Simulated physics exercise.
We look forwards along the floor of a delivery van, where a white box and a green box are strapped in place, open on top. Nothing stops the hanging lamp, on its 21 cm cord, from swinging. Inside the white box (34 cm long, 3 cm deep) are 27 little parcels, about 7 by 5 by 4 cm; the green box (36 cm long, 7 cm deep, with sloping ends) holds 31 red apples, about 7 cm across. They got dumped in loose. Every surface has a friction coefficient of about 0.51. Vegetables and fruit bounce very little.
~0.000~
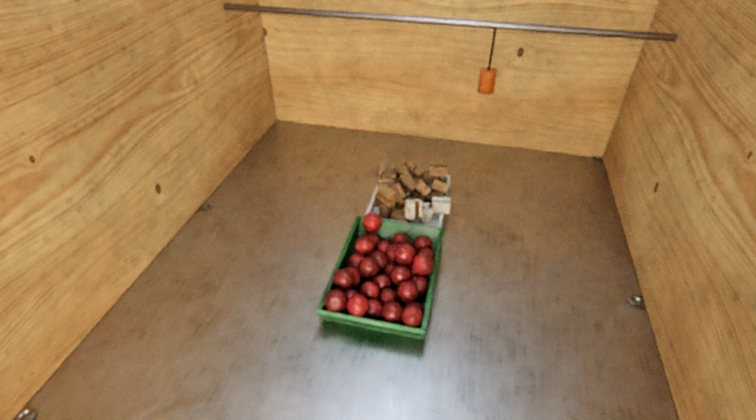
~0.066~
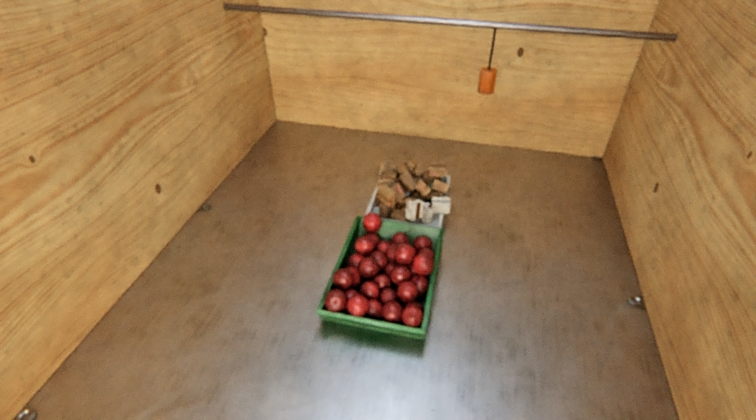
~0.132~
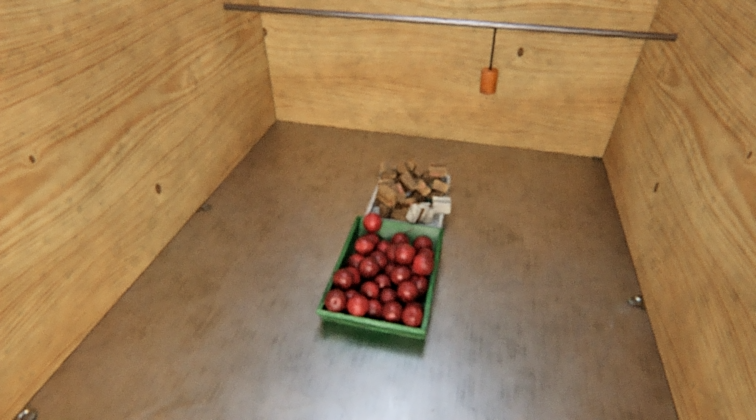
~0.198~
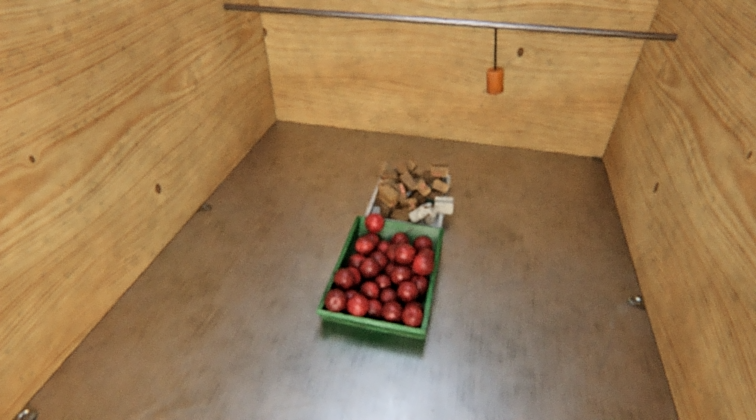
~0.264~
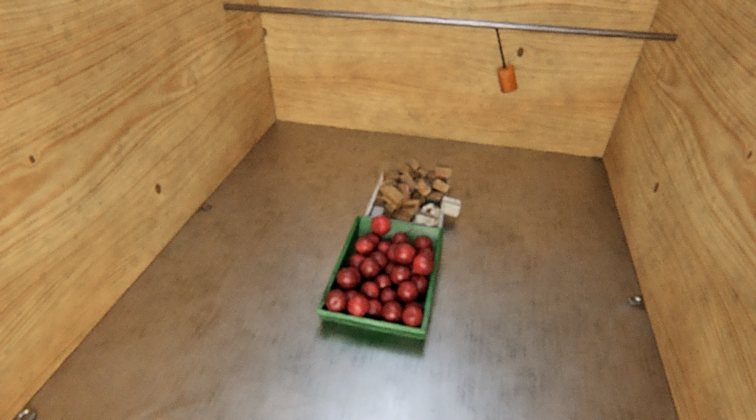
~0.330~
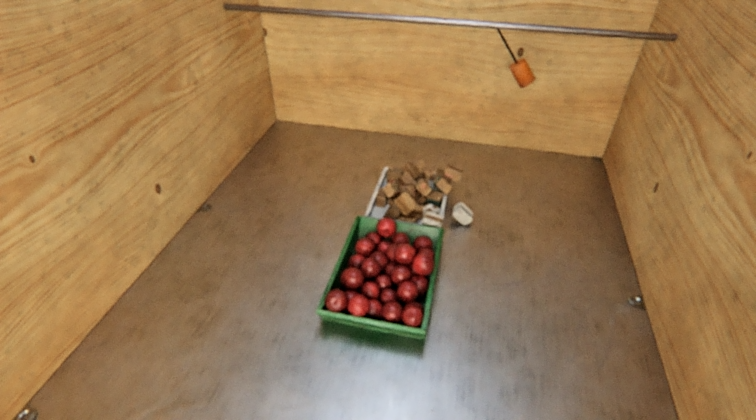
In this clip, an orange lamp hanging from a rail in a wood-walled van swings to the right, while small parcels shift rightward and a couple leave their white box; red apples shift slightly in the still green box.
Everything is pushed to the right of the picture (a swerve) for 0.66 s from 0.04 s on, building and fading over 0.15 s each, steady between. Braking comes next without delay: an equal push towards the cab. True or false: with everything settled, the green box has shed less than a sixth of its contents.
True.
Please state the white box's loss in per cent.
About 40 percent for the white box.
After 0.59 s, the white box is down by 7 of 27 and the green box has all 31.
After 0.92 s, the white box is down by 7 of 27 and the green box has all 31.
After 1.37 s, the white box is down by 11 of 27 and the green box is down by 2 of 31.
Final count (at 1.96 s), the white box is down by 11 of 27 and the green box is down by 2 of 31. Asked share, 2 of 31, 6 per cent.
